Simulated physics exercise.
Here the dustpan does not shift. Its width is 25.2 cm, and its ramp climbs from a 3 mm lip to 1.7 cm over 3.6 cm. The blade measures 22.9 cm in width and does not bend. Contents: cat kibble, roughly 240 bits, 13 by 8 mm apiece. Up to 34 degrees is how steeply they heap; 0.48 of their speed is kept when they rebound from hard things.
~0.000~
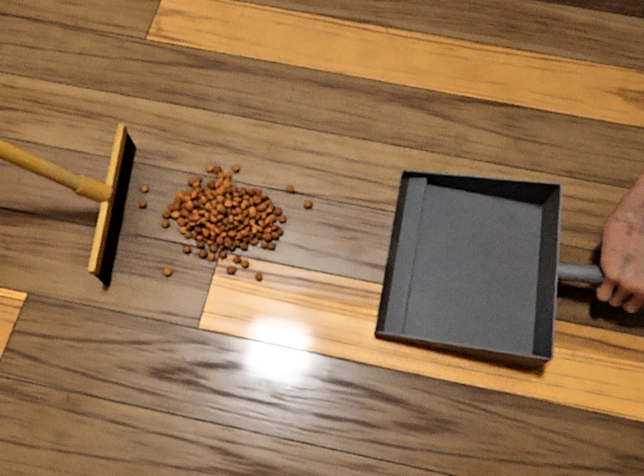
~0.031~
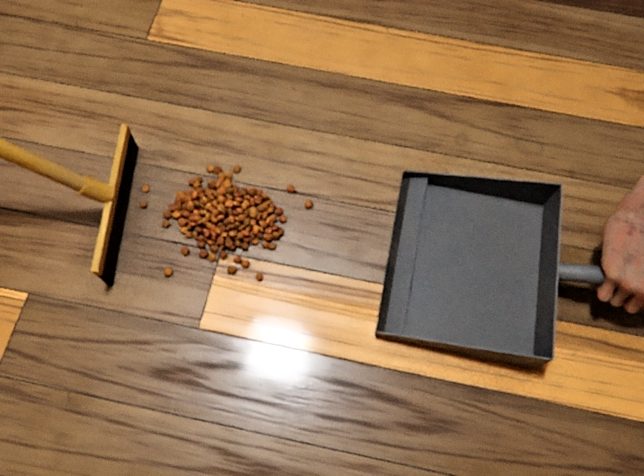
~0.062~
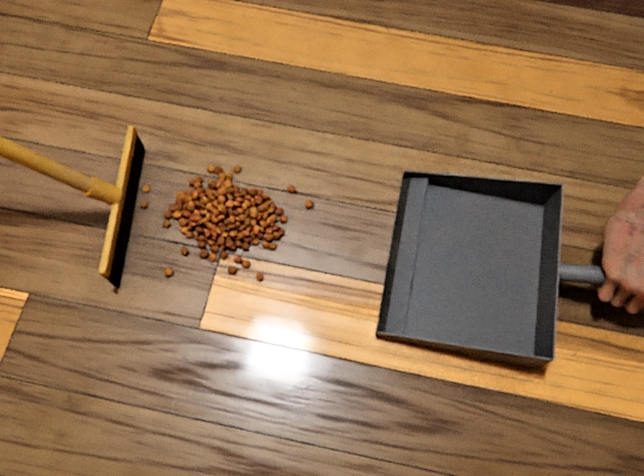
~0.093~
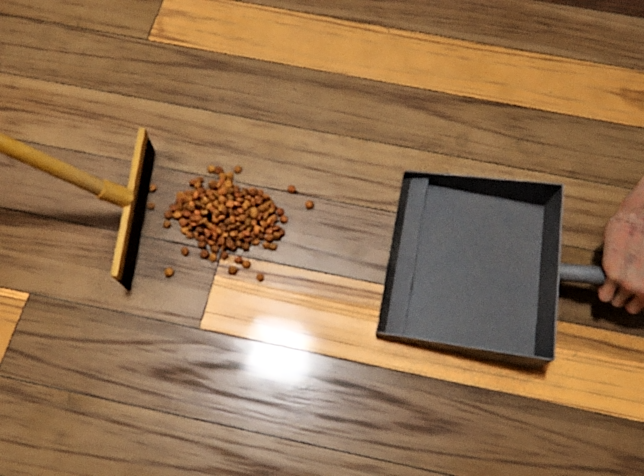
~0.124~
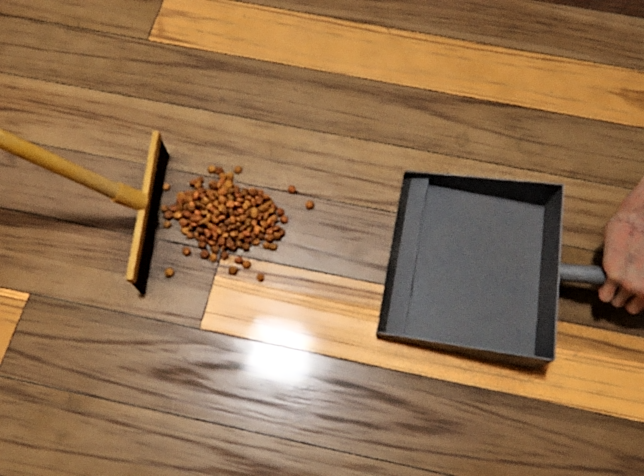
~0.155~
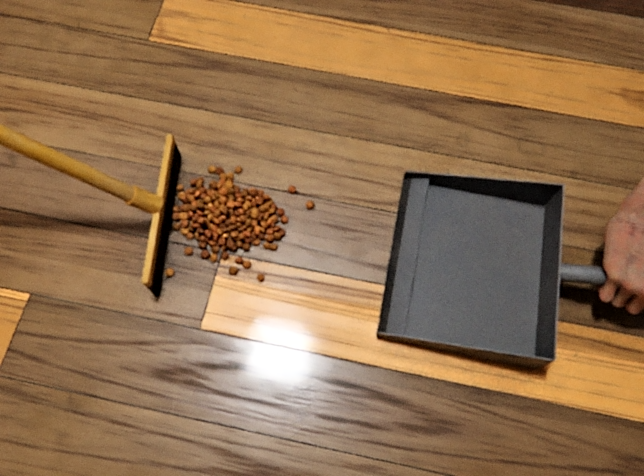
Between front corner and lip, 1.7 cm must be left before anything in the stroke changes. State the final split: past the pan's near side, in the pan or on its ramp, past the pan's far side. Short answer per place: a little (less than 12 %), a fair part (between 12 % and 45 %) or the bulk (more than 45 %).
Near side - a little, pan - a fair part, far side - a little.
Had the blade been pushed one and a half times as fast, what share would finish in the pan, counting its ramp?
I'd put it at roughly 40 per cent.
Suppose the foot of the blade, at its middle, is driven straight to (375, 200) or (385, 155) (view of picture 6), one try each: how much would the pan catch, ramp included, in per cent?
About 35 and 20 per cent.
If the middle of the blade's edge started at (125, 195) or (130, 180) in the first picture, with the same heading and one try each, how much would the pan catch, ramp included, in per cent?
Around 35 percent, then around 35 percent.
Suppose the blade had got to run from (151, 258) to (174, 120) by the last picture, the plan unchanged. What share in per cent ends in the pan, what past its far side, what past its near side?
Split: Pan = 15, far = 40, near = 0.
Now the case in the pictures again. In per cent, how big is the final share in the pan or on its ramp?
About 30 %.
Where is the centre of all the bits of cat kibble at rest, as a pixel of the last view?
Roughly (389, 233).
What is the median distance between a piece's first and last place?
26 cm or thereabouts.
After 0.38 s, middle of the blade 18 cm from the lip; 0 % over the lip, far side 0 %, near side 0 %.
Then, at 0.52 s, middle of the blade 9 cm from the lip; 0 % over the lip, far side 5 %, near side 0 %.
After 0.80 s, middle of the blade 3 cm from the lip; 30 % over the lip, far side 5 %, near side 0 %.
In the end, at 1.3 s, near side 0 %, pan 30 %, far side 5 %, in front of the lip or behind the blade 65 %.
